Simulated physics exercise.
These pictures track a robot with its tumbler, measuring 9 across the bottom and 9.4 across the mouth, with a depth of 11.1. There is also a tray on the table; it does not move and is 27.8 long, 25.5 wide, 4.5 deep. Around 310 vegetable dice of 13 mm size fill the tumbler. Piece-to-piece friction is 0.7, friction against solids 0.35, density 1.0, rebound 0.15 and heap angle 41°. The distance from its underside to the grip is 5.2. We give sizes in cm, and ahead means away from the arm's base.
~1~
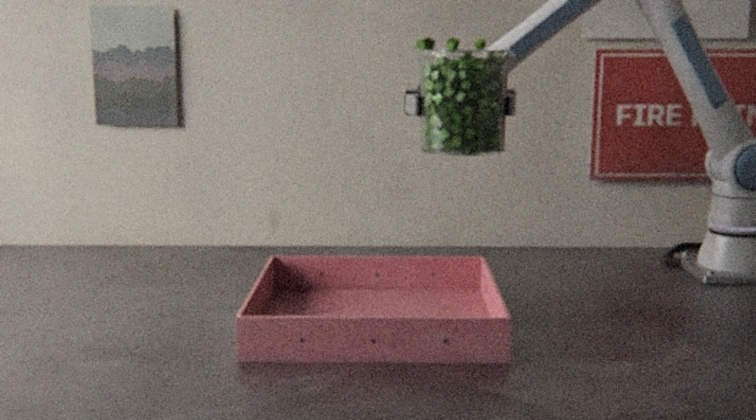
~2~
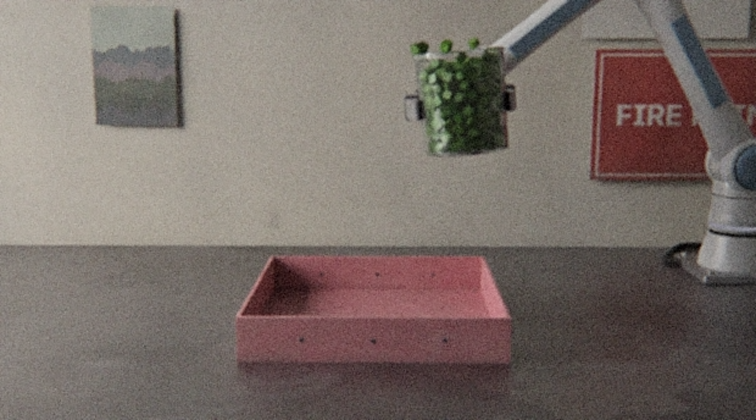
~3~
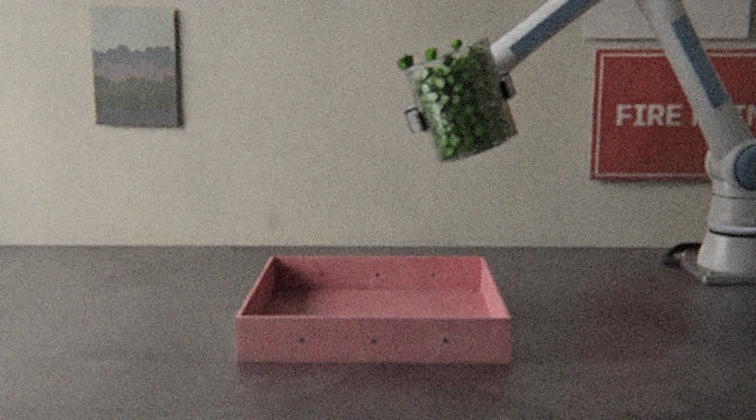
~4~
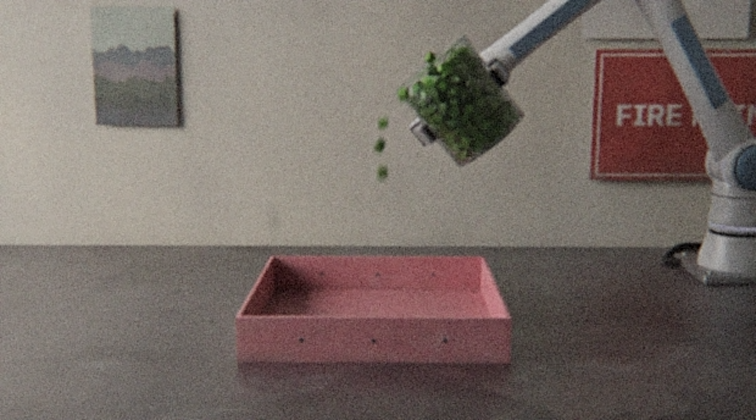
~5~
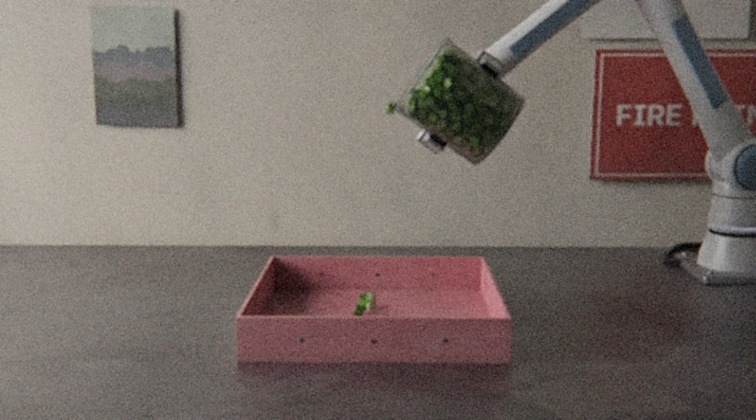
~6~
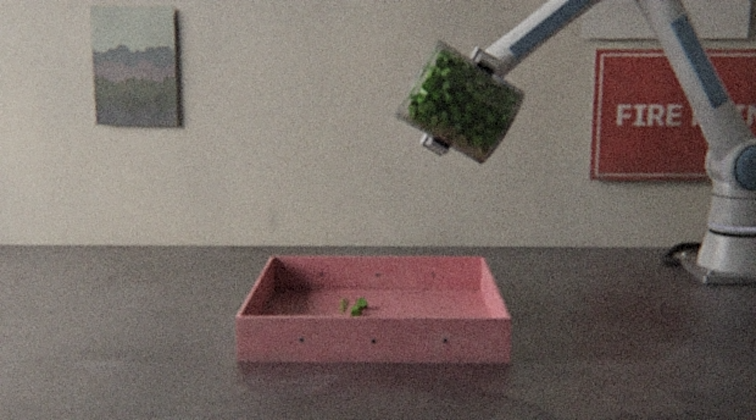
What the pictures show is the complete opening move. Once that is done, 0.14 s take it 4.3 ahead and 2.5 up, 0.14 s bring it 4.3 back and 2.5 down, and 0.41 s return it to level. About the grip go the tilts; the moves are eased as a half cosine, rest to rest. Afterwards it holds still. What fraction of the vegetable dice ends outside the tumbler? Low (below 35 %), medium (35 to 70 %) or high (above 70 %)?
Low.
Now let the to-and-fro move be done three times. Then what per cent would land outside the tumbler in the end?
In that case, some 40 per cent.
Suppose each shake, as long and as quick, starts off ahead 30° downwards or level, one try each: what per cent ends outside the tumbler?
Try one gives about 10 in a hundred, try two about 15 in a hundred.
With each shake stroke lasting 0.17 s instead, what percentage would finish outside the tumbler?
Roughly 15 in a hundred.
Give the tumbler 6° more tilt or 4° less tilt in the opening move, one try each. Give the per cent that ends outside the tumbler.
It would be around 25 and 15 per cent.
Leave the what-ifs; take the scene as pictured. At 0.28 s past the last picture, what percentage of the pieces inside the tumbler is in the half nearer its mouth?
Some 50 percent is in that half.
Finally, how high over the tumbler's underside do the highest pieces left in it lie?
I'd say near 11.0 cm from the bottom.
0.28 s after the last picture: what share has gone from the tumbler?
Share gone by then: Close to 15 %.
Then, 0.28 s after the last picture, tilted 60° forward, highest piece 29 above the table; 255 in the tumbler, 5 in the tray, 46 in flight or on a rim.
Then, 0.55 s after the last picture, tilted 15° forward, highest piece 31 above the table; 241 in the tumbler, 64 in the tray, 1 in flight or on a rim.
Then, 0.89 s after the last picture, level, highest piece 32 above the table; 241 in the tumbler, 65 in the tray.
Then, 1.94 s after the last picture, level, highest piece 32 above the table; 241 in the tumbler, 65 in the tray.
Final count, 241 in the tumbler, 65 in the tray. That is 21 % outside the tumbler.
